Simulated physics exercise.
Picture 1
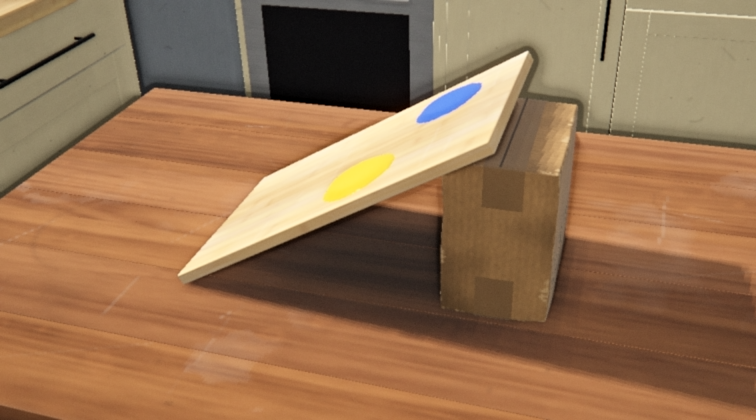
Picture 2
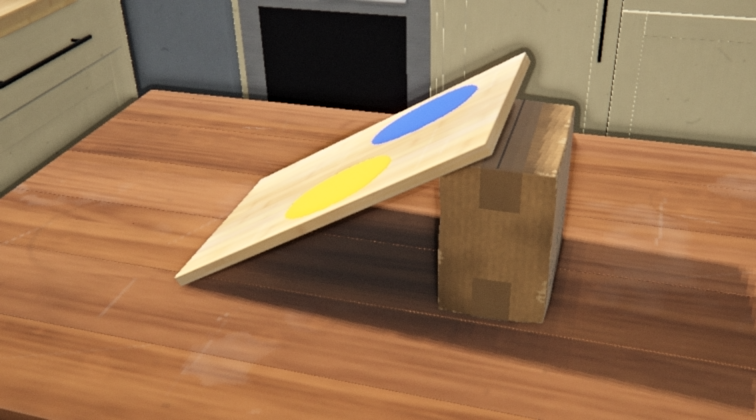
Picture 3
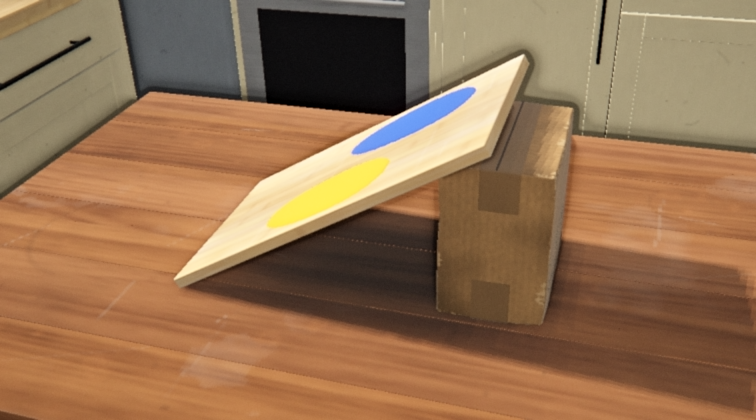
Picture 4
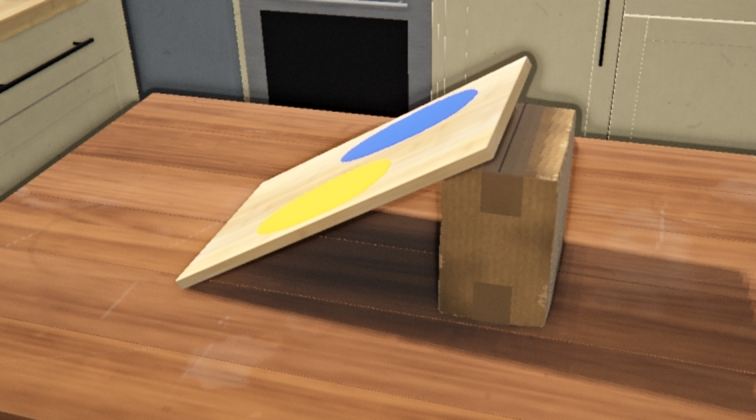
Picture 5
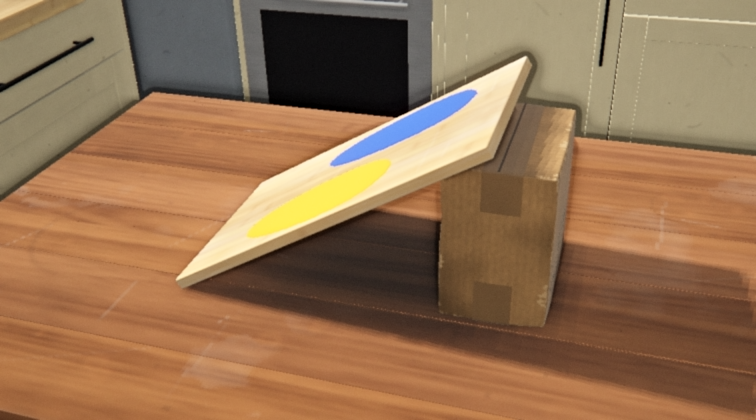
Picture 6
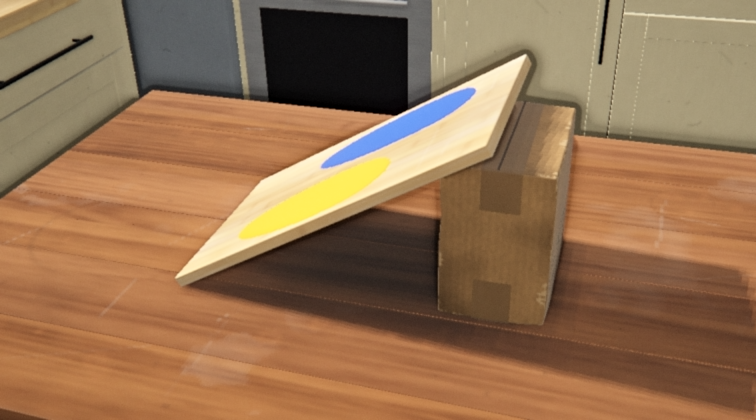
Yellow and blue sauces spread slowly down a tilted chopping board leaning on a box.
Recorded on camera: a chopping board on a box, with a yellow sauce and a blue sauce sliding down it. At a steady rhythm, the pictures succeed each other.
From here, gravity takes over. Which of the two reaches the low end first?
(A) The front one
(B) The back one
(A) The front one.
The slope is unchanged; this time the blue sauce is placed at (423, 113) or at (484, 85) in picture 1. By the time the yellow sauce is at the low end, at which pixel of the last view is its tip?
Its tip is at (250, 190) in the first case and at (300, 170) in the second.
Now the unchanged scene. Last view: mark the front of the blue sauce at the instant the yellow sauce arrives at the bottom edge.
About (282, 182).
A moment on, the yellow sauce is close to the edge; the blue sauce is three quarters of the way down.
When it is over, the yellow sauce is at the low edge; the blue sauce is three quarters of the way down.
